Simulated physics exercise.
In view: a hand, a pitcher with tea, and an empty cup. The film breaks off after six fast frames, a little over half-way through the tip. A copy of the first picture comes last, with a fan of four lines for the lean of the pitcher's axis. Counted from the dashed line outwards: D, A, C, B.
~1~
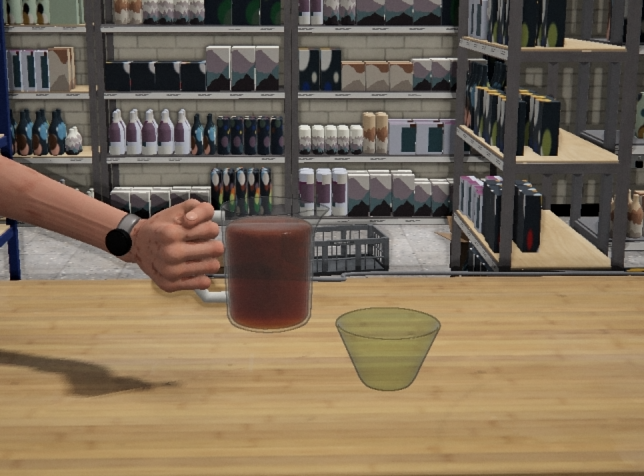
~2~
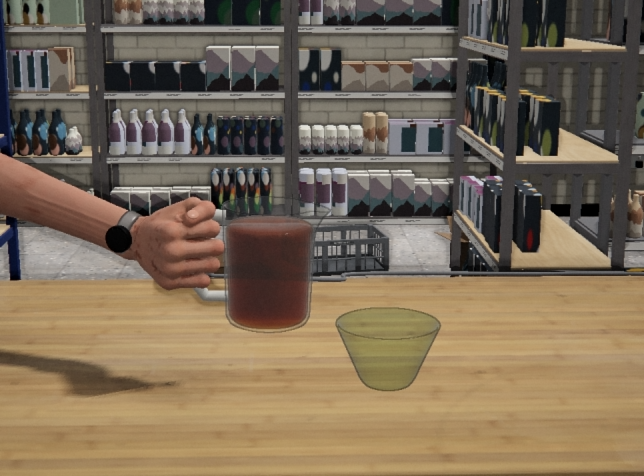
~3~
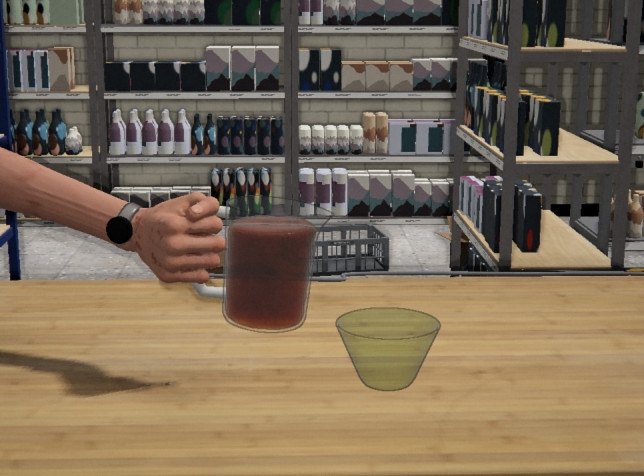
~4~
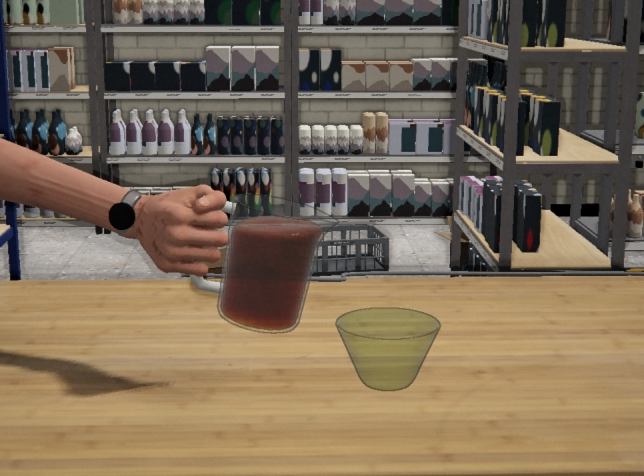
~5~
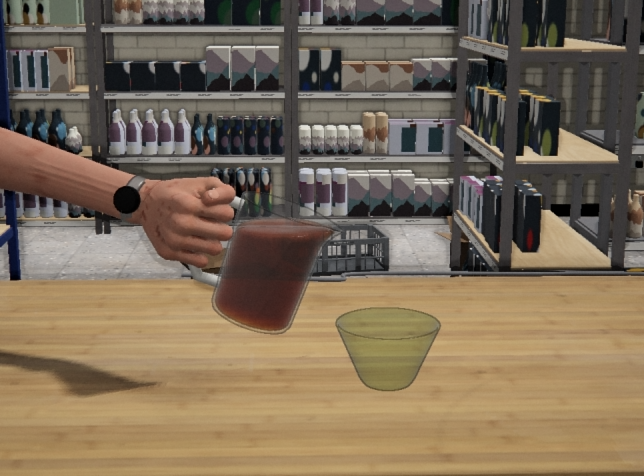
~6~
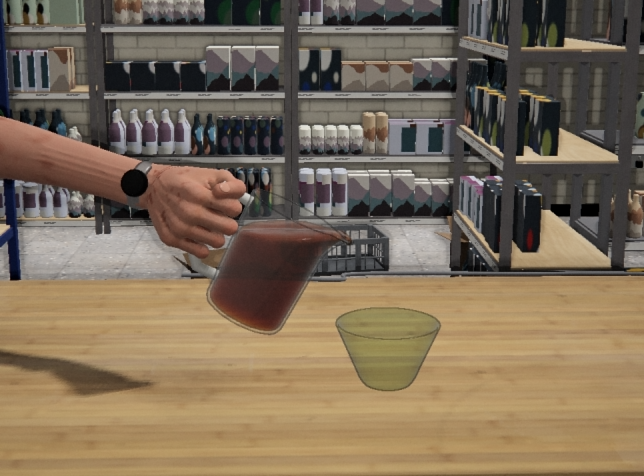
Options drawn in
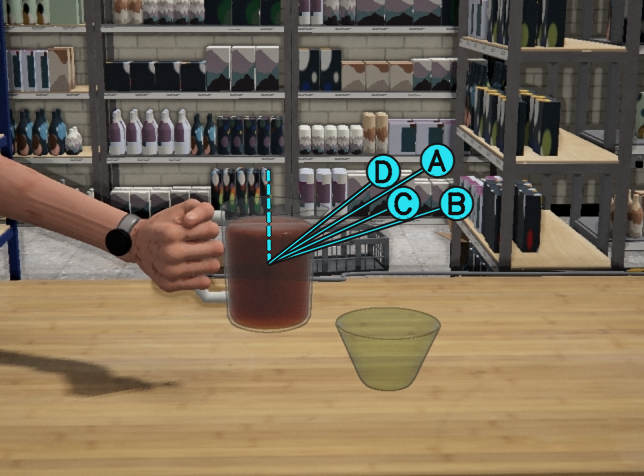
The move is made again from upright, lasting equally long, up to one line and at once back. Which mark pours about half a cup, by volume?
D works best here.
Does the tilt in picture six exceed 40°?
No.
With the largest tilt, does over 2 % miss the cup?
Yes, it does.
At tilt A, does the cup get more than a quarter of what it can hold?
Yes, it does.
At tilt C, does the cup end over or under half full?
Over half.
On the marked copy, A at (423, 169); B at (440, 208); C at (387, 209); D at (371, 183).
With A, the cup ends with about 66 % of what it can hold.
With B, the cup ends with about 94 % of what it can hold; 11 % of the tea is spilt.
With C, the cup ends with about 85 % of what it can hold; 3 % of the tea is spilt.
With D, the cup ends with about 49 % of what it can hold.
